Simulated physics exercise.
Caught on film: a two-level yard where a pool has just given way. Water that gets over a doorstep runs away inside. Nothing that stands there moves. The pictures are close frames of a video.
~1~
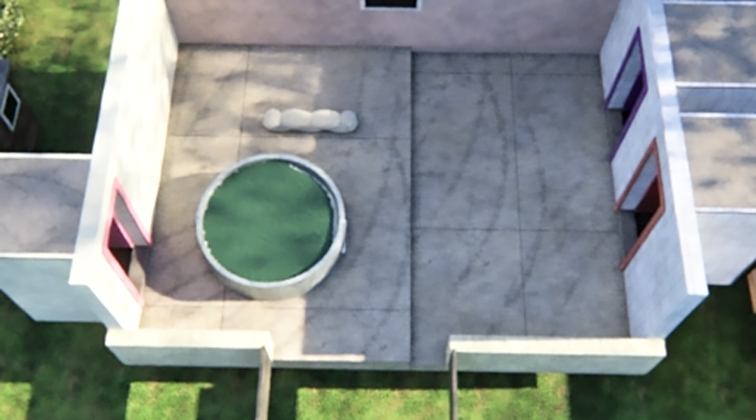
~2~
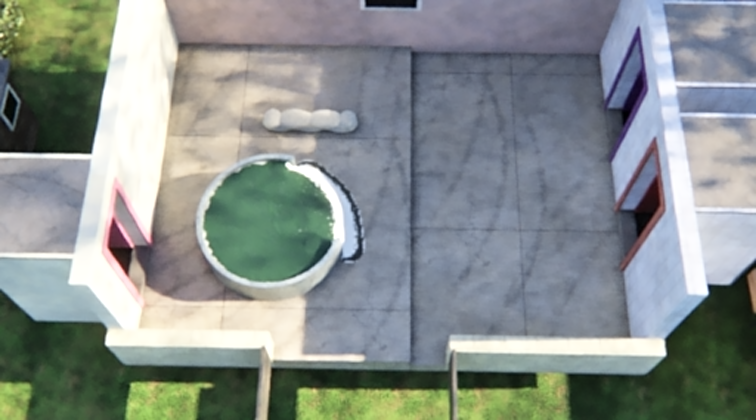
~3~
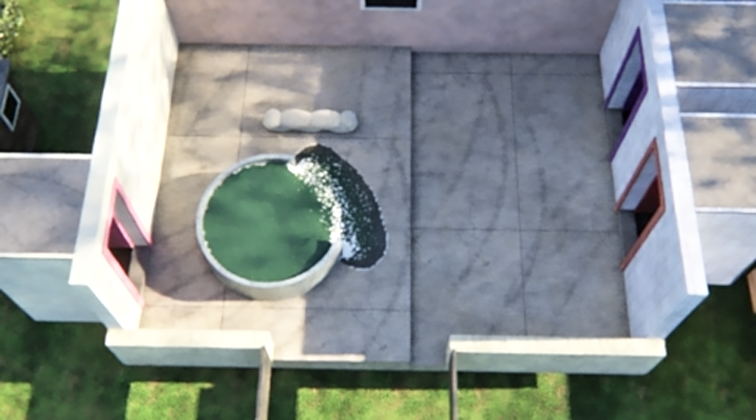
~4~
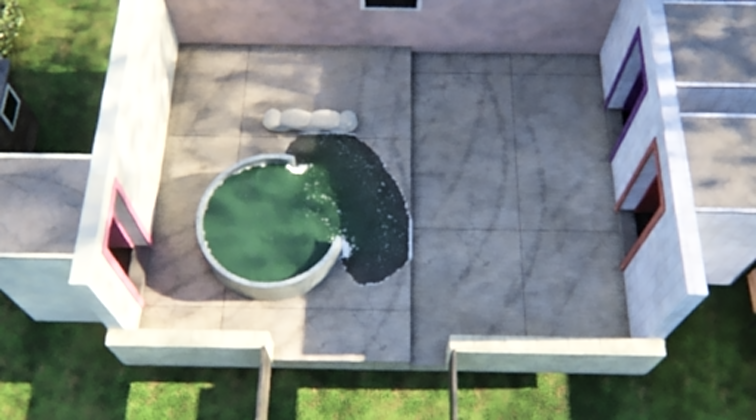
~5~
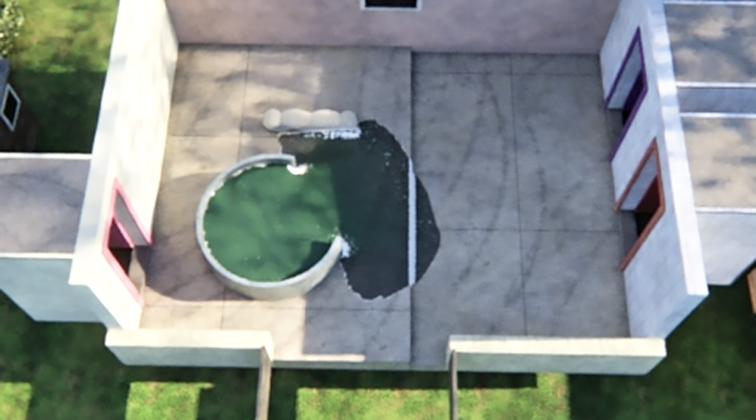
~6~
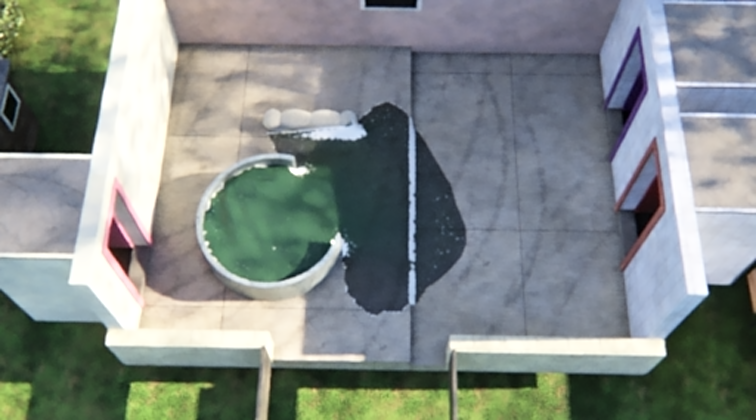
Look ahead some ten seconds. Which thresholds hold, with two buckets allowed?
In the end: The pink door admits no more than that; the purple door lets in a lot; the red door admits no more than that.
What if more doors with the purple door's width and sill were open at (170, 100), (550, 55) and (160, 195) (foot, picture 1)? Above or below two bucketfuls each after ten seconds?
As listed: Holds, floods, is under.
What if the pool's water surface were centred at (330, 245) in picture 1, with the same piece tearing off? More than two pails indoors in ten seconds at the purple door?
Then: Purple takes more.
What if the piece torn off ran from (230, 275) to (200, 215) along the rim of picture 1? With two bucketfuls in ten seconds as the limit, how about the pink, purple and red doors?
Then: The pink one goes over; the purple one stays under; the red one takes less.
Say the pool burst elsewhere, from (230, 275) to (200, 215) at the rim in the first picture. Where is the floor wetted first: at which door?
First comes the pink-painted one.
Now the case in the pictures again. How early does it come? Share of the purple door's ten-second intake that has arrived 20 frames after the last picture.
Roughly 40 per cent.
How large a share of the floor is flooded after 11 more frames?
Some 55 per cent.
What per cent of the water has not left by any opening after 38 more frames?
Close to 96 %.
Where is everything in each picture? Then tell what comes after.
The first frame shows still water in the round pool at (271, 220).
In the second frame, water pours out at (333, 200) and has run to (353, 255).
In the third frame, the front is at (368, 263), out from the gap at (333, 201).
In the fourth frame, water pours out at (333, 202) and has run to (403, 260).
In the fifth frame, the front is at (421, 267), out from the gap at (333, 202).
In the sixth frame, the front is at (459, 247), out from the gap at (333, 202).
A moment on, water covers 35 % of the floor; the pink door not reached, the purple door not reached, the red door not reached.
Next, water covers 55 % of the floor; the pink door not reached, the purple door not reached, the red door wet at the sill, nothing in.
Then, water covers 65 % of the floor; the pink door not reached, the purple door over two buckets in, the red door wet at the sill, nothing in.
Later, water covers 65 % of the floor; the pink door wet at the sill, nothing in, the purple door over two buckets in, the red door wet at the sill, nothing in.
In the end, water covers 65 % of the floor; the pink door wet at the sill, nothing in, the purple door over two buckets in, the red door wet at the sill, nothing in.
